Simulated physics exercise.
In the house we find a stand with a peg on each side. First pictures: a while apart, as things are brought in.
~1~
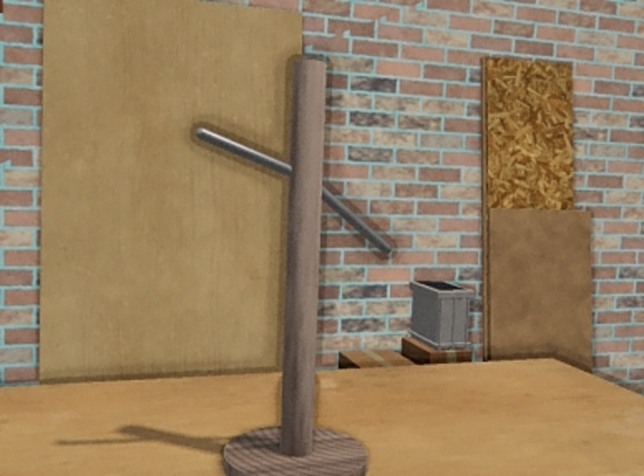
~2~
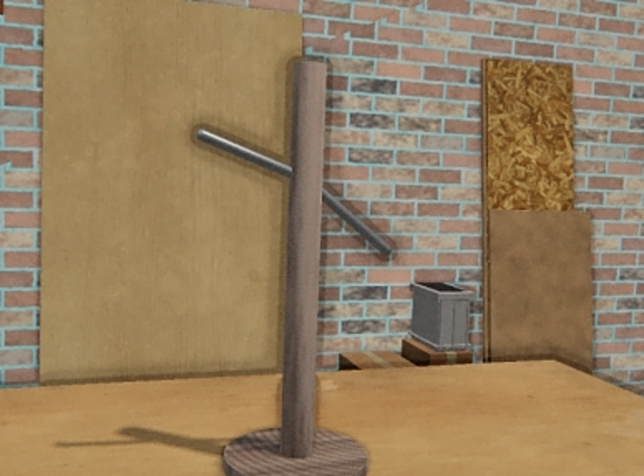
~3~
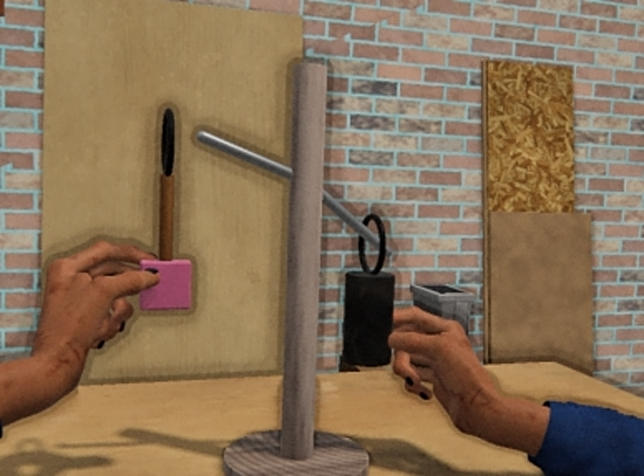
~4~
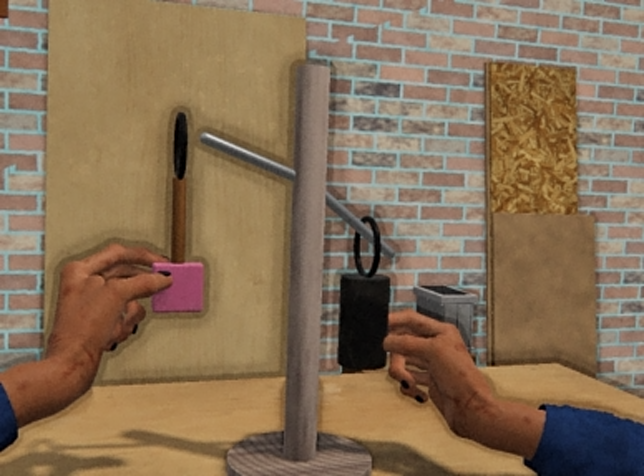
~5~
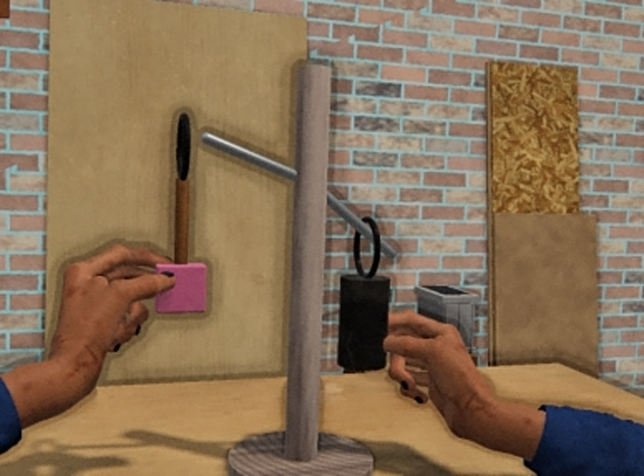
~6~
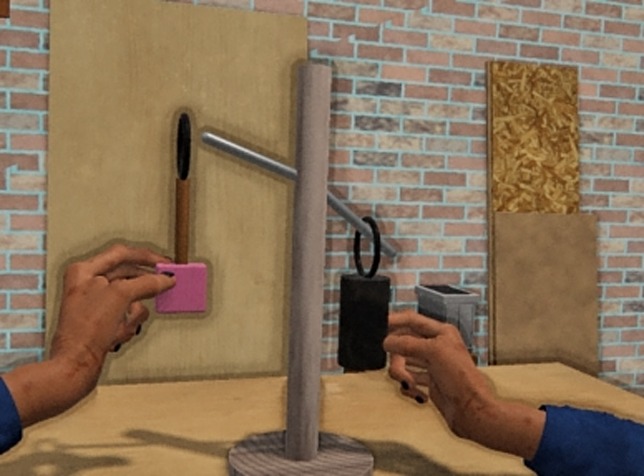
Two hands bring a pink brush and a black lantern beside the pegs, then barely move.
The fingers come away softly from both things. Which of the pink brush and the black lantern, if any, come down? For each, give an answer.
The pink brush comes down. The black lantern comes down.
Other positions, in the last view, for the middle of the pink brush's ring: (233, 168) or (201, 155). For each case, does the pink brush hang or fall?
Log, two runs: Is held fast / gives way.
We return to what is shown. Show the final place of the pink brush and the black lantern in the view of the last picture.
(179, 386) and (433, 432).
Then, 0.18 s past the last view, pink brush in the air near (181, 306); black lantern in the air near (388, 358).
Then, 0.28 s past the last view, pink brush come down near (180, 363); black lantern in the air near (421, 421).
Finally, the pink brush drops to the table, near (179, 386); the black lantern drops to the table, near (434, 432).
